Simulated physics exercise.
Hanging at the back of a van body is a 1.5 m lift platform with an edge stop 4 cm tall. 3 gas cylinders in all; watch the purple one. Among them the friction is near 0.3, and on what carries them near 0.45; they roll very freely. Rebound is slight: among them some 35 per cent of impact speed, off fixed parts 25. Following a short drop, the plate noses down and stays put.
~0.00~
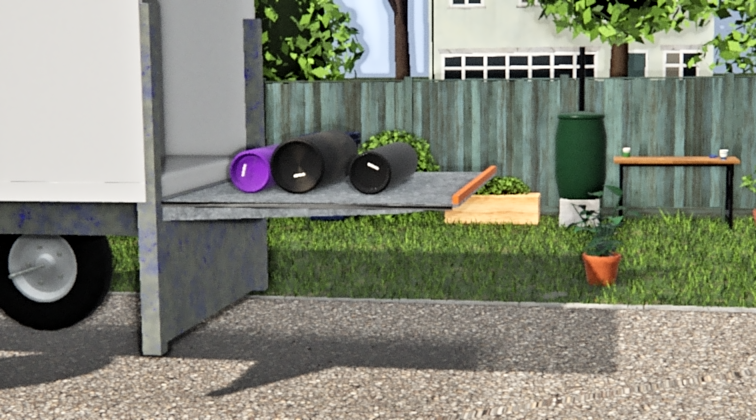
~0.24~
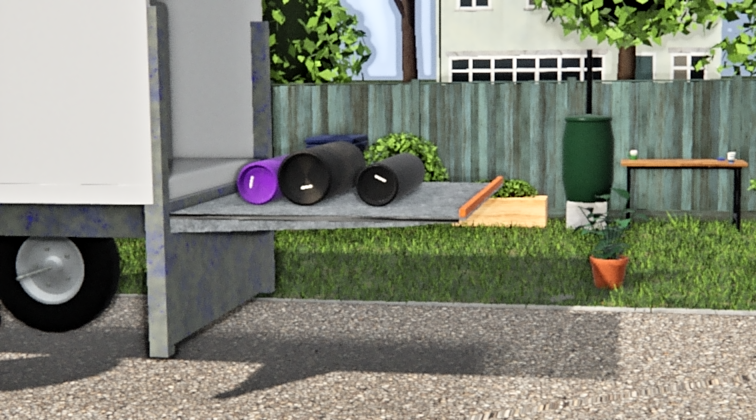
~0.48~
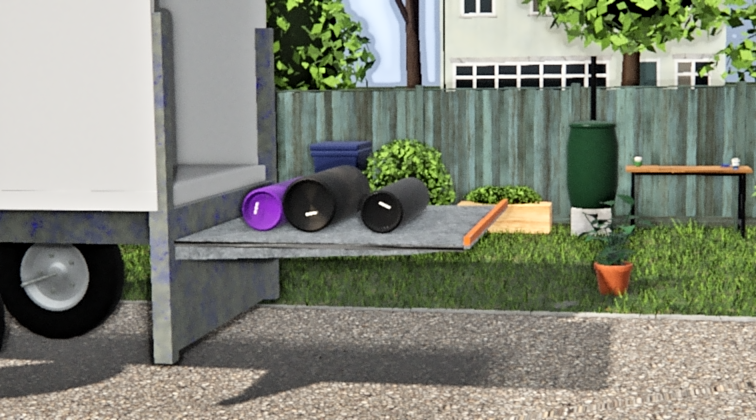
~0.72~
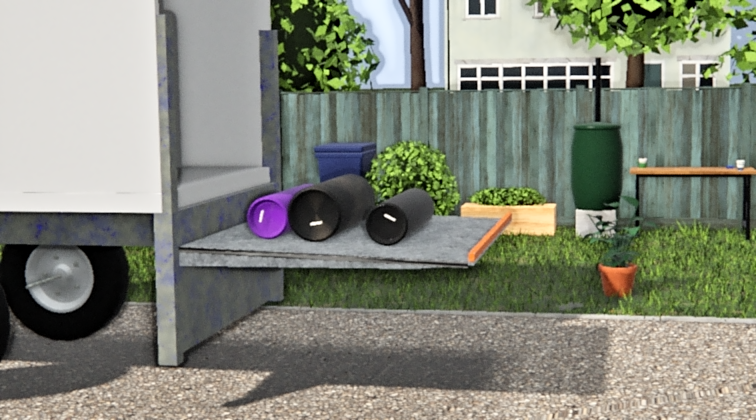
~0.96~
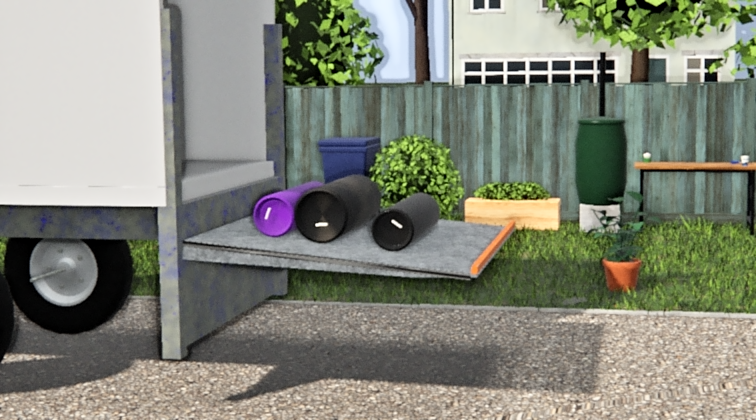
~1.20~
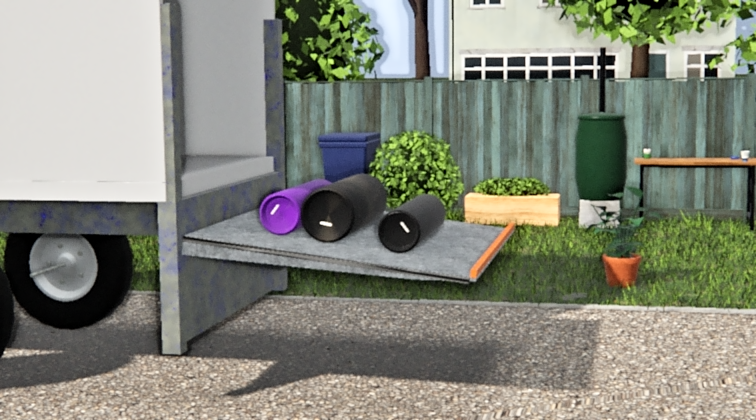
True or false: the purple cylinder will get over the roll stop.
False.
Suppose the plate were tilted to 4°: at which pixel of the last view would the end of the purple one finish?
Near pixel (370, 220).
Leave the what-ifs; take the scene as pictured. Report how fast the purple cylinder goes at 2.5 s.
Near 0.5 m/s at that time.
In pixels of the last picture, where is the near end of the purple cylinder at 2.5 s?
(394, 231), roughly.
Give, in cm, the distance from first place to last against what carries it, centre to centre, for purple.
The purple one comes to 110.
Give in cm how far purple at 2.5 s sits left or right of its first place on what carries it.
Purple: 70 to the right.
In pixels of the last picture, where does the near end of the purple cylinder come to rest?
I'd say somewhere close to (465, 241).
After 2.5 s, purple is on the plate, 45 cm from the stop, rolling right; 1 of 3 is off.
After 4.1 s, purple is on the plate, 10 cm from the stop, rolling right; 2 of 3 are off.
At rest (6.1 s), purple is on the plate, 10 cm from the stop; 2 of 3 are off.
